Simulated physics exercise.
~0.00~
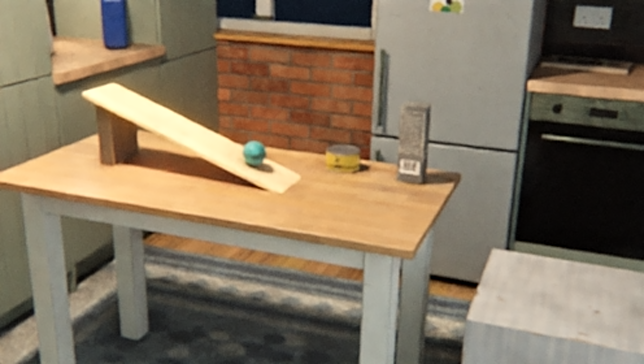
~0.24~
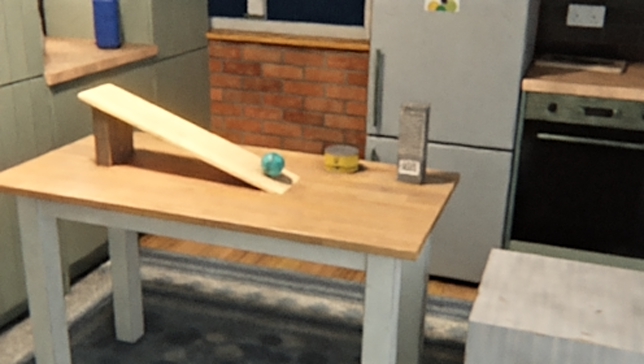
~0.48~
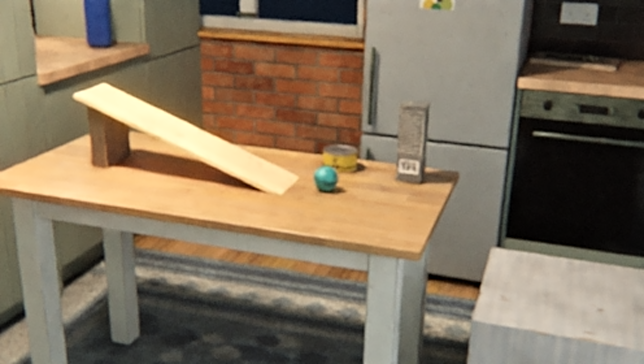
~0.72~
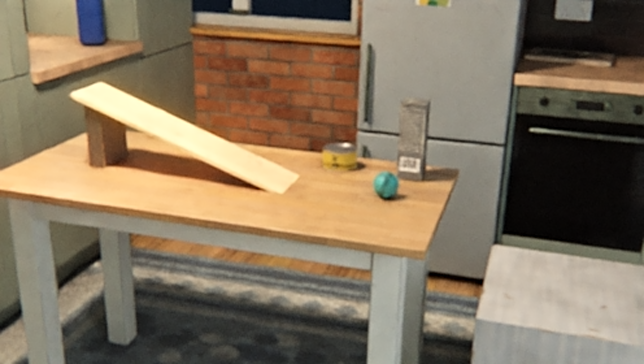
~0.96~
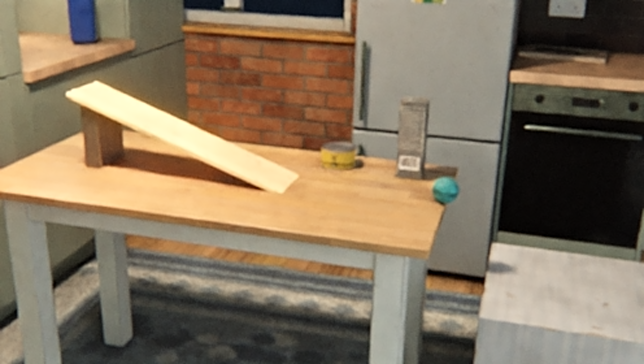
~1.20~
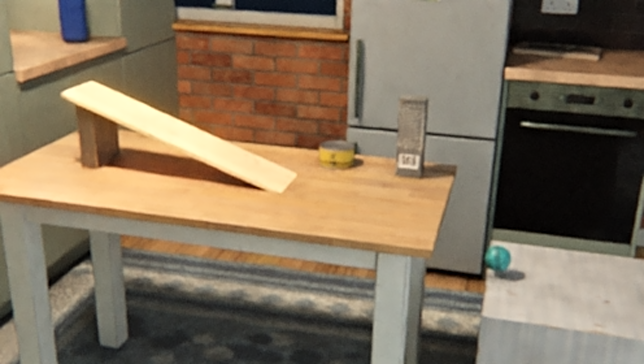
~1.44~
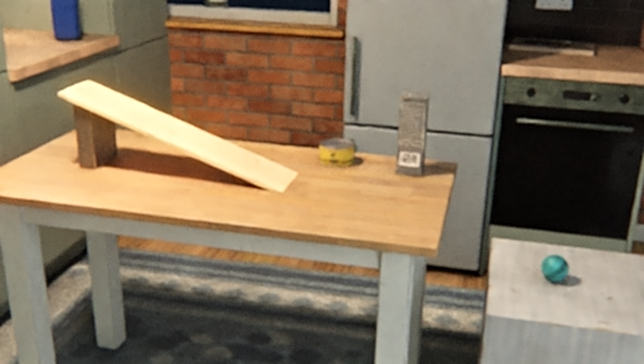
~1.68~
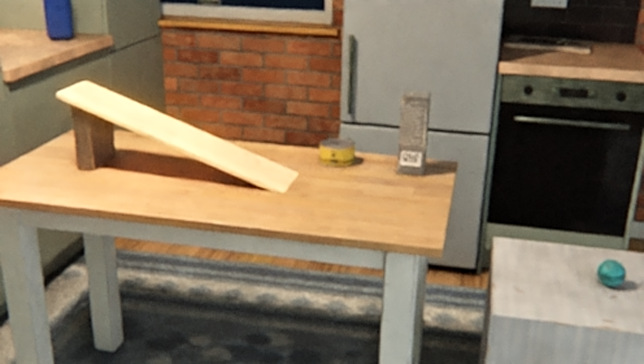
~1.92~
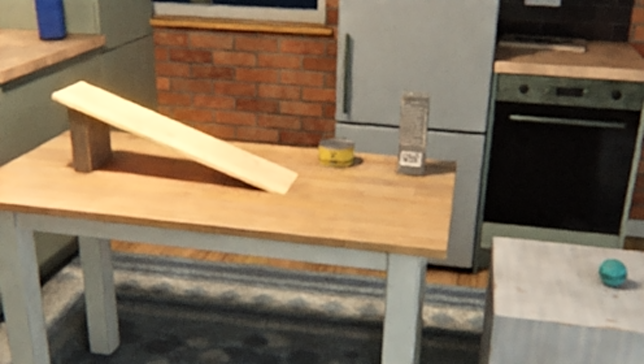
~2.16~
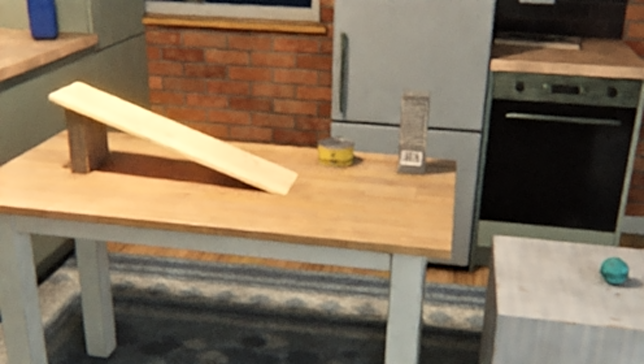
A turquoise ball rolls down a pale wooden ramp propped on a block at the left of a wooden table with light legs, seen from slightly above in a kitchen with a brick wall, grey fridge and dark oven. A yellow tub and an upright grey carton stand near the table's back right. The ball leaves the ramp, rolls right past both, which stay put, and goes off the table's right edge. It crosses the gap to a lower pale grey top, rolls on rightward, and comes to rest there as the view drifts slightly sideways.
